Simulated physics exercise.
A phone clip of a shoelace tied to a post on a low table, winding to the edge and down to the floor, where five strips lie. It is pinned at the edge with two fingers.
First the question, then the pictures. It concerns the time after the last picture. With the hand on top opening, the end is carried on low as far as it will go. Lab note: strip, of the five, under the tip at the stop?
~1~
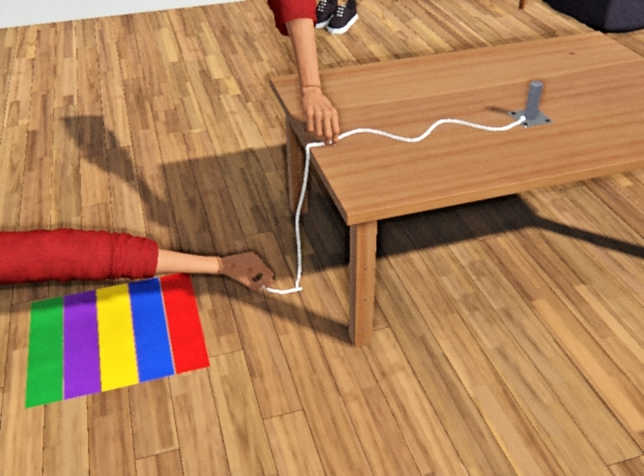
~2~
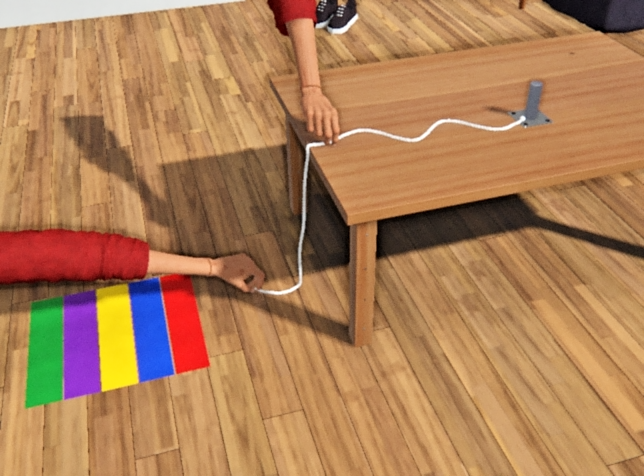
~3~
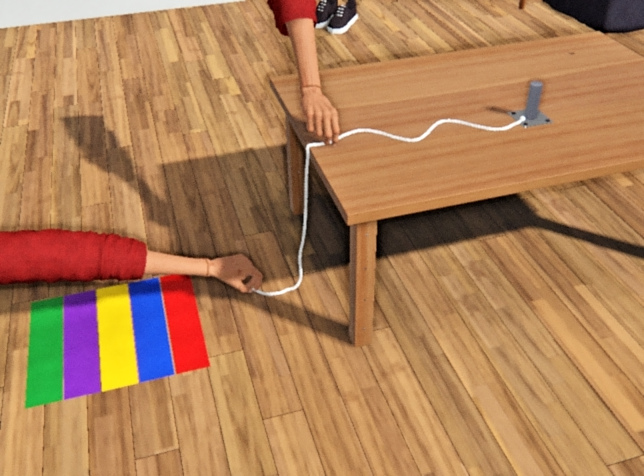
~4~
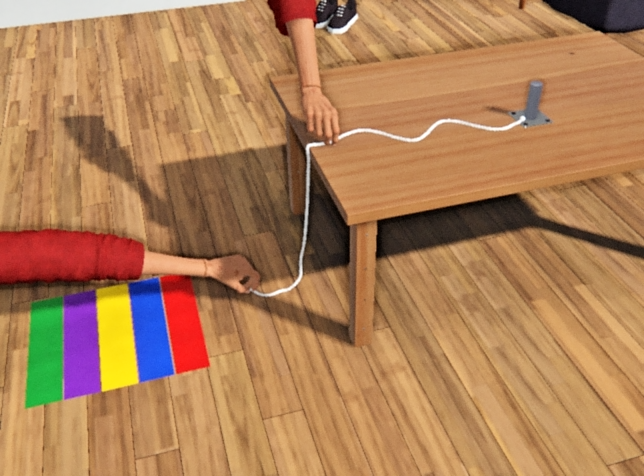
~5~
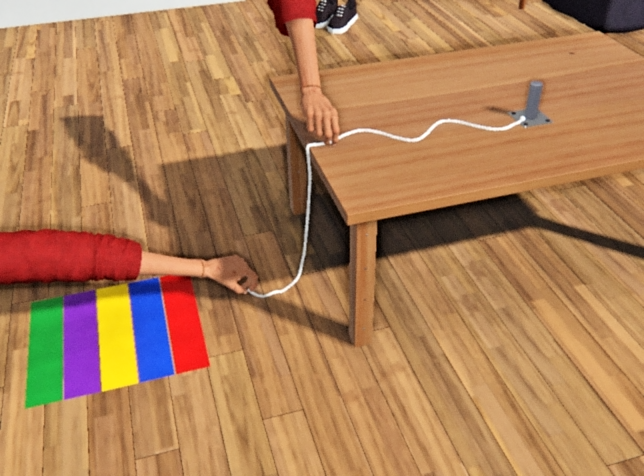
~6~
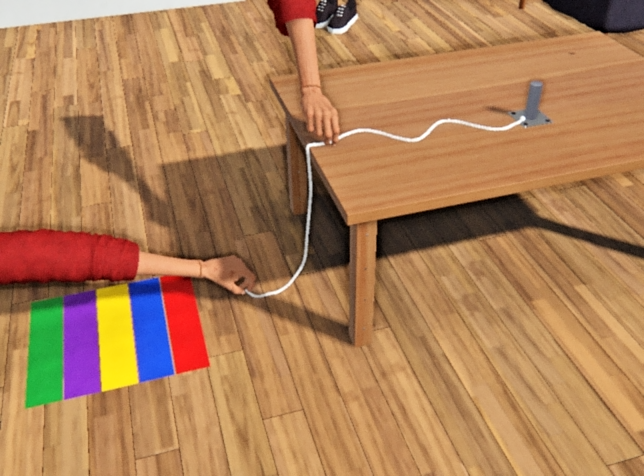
Yellow.
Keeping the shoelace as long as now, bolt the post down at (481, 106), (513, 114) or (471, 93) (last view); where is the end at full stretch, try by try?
You'd find it around (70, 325), then (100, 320), and finally (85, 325).
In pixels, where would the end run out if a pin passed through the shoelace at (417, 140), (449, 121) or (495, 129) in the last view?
Per try (px, approx.): (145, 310), (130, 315), (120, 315).
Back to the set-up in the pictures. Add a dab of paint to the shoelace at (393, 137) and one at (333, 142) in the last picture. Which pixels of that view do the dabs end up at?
End points: Roughly (364, 140); roughly (298, 163).
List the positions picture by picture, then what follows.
The first frame shows end (264, 287); red (189, 351); blue (155, 358); yellow (118, 367); purple (82, 375); green (44, 383).
The second frame shows end (255, 288); shoelace through (500, 129) (433, 127) (372, 131) (308, 152) (304, 216) (300, 275).
The third frame shows end (253, 289).
The fourth frame shows end (251, 289); shoelace through (500, 129) (433, 127) (372, 131) (308, 152) (307, 215) (301, 275).
The fifth frame shows end (248, 290).
The sixth frame shows end (246, 290); shoelace through (500, 129) (433, 127) (372, 131) (308, 152) (309, 215) (296, 275).
Early on, end near (182, 303); over red.
Midway, end near (138, 313); over blue.
At the end of the slack, end near (112, 318); over yellow. The end stops over the yellow strip.
